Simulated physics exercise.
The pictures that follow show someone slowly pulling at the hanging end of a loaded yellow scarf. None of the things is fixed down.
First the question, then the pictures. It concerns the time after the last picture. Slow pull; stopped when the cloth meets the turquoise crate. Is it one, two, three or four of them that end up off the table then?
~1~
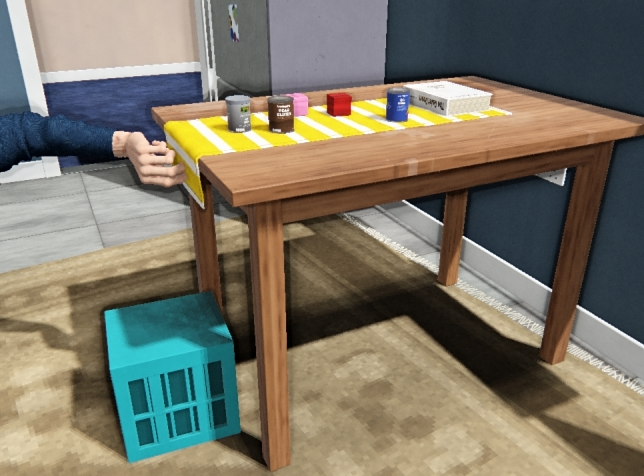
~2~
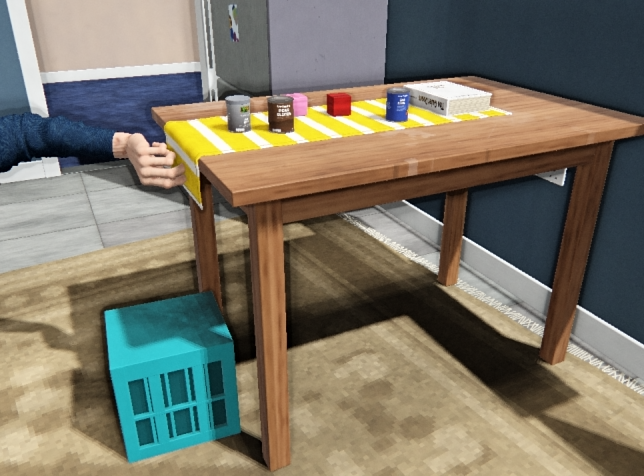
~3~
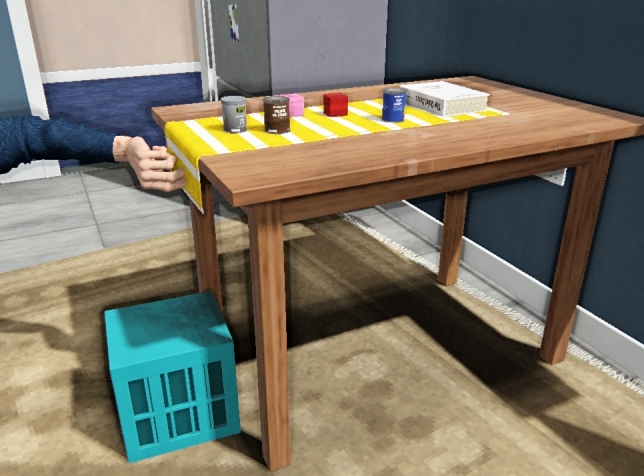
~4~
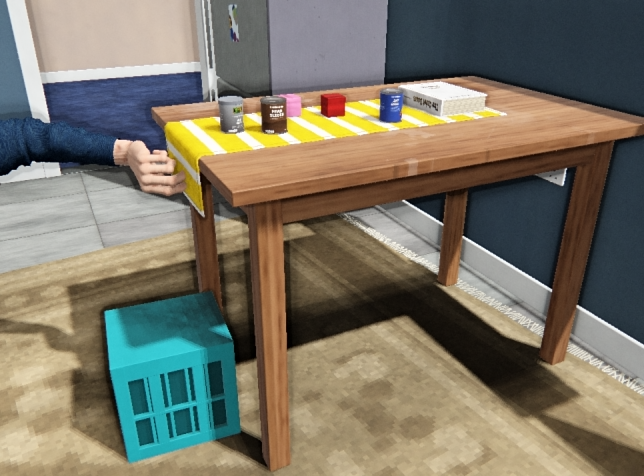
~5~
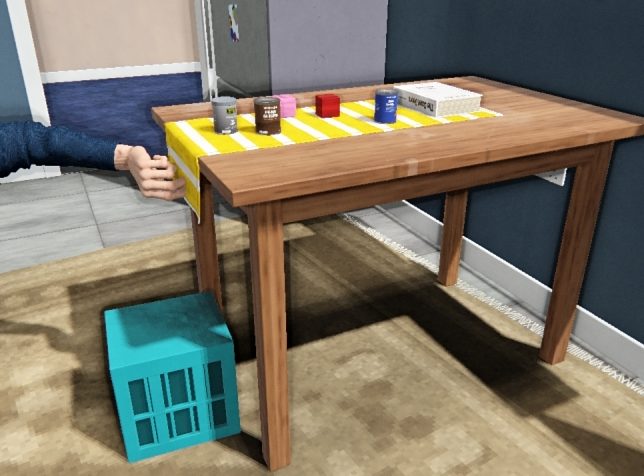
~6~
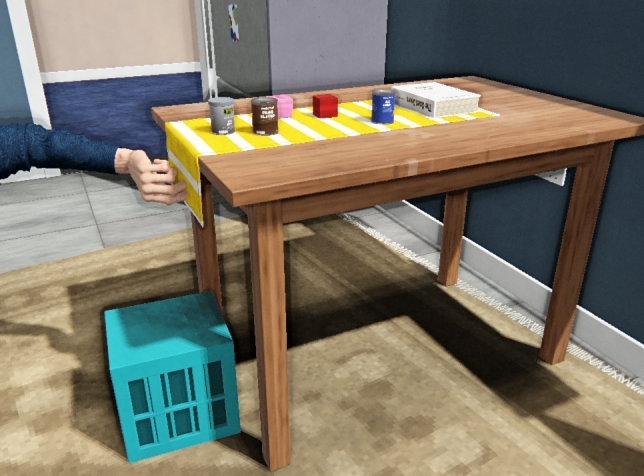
Oh, the ones that fall number three in all this time.
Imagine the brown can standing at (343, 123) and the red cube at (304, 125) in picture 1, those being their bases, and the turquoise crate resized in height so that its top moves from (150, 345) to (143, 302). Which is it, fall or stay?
The brown can stays put; the red cube stays put.
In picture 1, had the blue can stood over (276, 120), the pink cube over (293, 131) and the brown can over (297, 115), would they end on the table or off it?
Blue can: Lost. Pink cube: Lost. Brown can: Lost.
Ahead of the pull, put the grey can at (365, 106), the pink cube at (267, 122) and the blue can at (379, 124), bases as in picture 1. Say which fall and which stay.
In the end the grey can is still up there, the pink cube is no longer up there and the blue can is still up there.
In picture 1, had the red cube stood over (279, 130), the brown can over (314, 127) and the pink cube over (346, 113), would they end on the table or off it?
As for the red cube, it leaves the top; the brown can, it leaves the top; the pink cube, it holds its spot.
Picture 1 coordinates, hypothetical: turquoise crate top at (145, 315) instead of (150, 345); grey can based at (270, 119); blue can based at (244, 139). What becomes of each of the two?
The grey can goes over, the blue can goes over.
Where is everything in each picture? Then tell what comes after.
Hem (205, 209); grey can (238, 98); brown can (280, 98); pink cube (295, 96); red cube (339, 95); blue can (398, 90); top of the crate (150, 345), in the first picture.
Hem (203, 209); grey can (238, 98), in the second picture.
Hem (204, 213); brown can (276, 99), in the third picture.
Hem (205, 217); pink cube (288, 96); top of the crate (150, 345), in the fourth picture.
Hem (200, 224); red cube (328, 96), in the fifth picture.
Hem (203, 227); grey can (221, 100); brown can (264, 100); pink cube (280, 97); red cube (325, 96); blue can (384, 91), in the sixth picture.
Early on, hem near (191, 259); grey can gone.
Midway, hem on the crate; grey can, brown can and pink cube gone.
Finally, hem on the crate; grey can, brown can and pink cube gone. Over the edge go three.
